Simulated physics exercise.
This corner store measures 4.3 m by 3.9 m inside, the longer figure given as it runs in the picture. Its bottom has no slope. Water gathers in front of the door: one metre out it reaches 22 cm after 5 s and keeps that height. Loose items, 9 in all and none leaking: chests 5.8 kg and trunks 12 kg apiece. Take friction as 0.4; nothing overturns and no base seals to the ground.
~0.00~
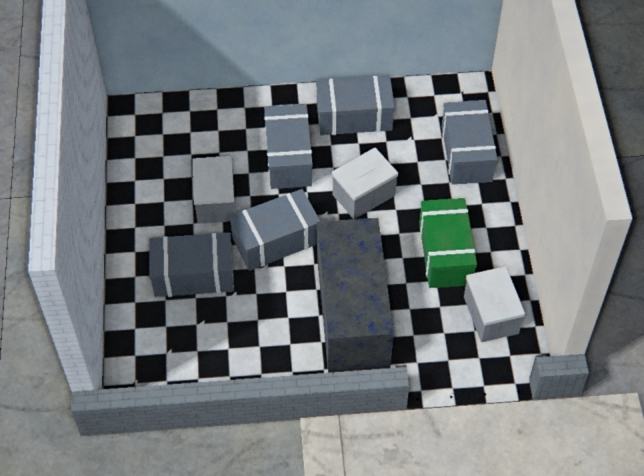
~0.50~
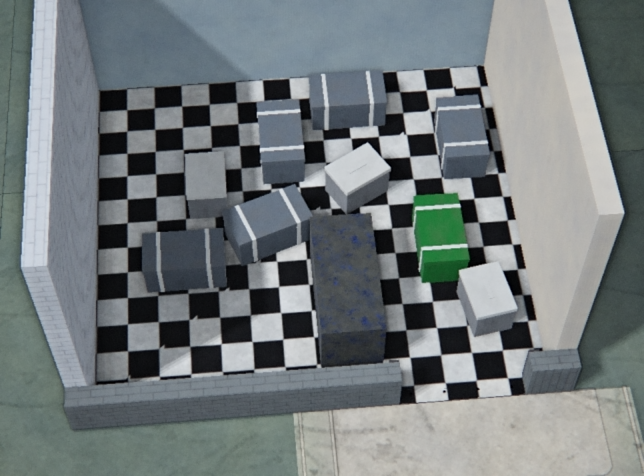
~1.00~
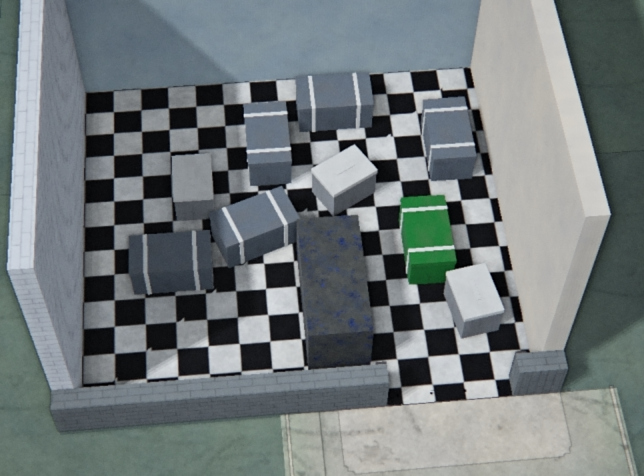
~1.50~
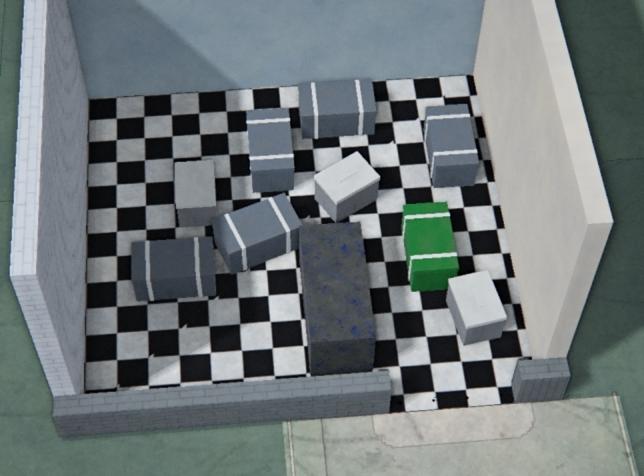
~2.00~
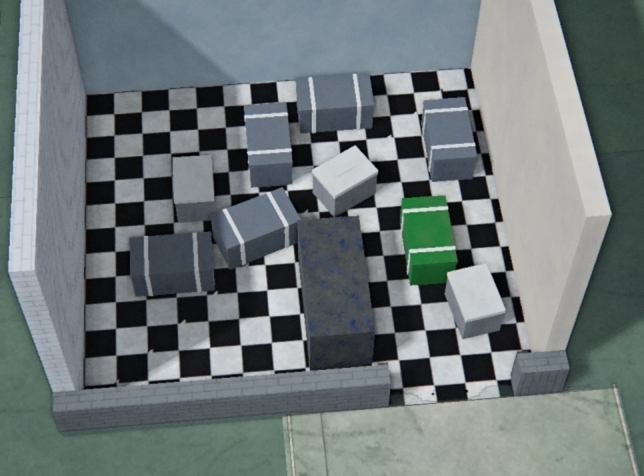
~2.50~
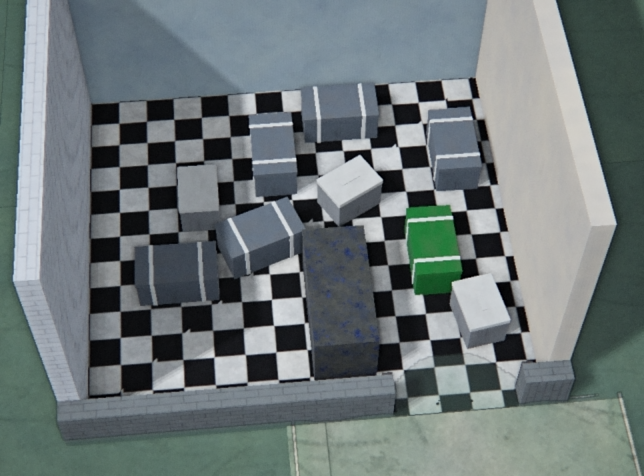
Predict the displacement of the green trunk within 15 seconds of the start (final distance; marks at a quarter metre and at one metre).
The green trunk travels far.
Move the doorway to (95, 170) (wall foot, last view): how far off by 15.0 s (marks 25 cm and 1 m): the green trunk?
In that case the green trunk slides a little.
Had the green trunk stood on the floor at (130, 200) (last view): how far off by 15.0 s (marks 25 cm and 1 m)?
It gets carried off.
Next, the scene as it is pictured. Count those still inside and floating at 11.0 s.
At that moment 7.
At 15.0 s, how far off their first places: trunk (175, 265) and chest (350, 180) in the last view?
In that order: 120 cm, 250 cm.
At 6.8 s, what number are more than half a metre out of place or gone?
By then 4.
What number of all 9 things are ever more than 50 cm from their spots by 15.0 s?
8 of them.
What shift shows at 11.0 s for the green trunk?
About 200 cm.
After 3.5 s the green trunk is near (434, 238), 0.0 m from its start, aground; 0 afloat.
After 6.8 s the green trunk is near (372, 119), 1.6 m from its start, afloat; 4 afloat.
After 11.0 s the green trunk is near (211, 229), 2.2 m from its start, afloat; 7 afloat.
After 15.0 s the green trunk is near (215, 272), 2.2 m from its start, afloat; 9 afloat.
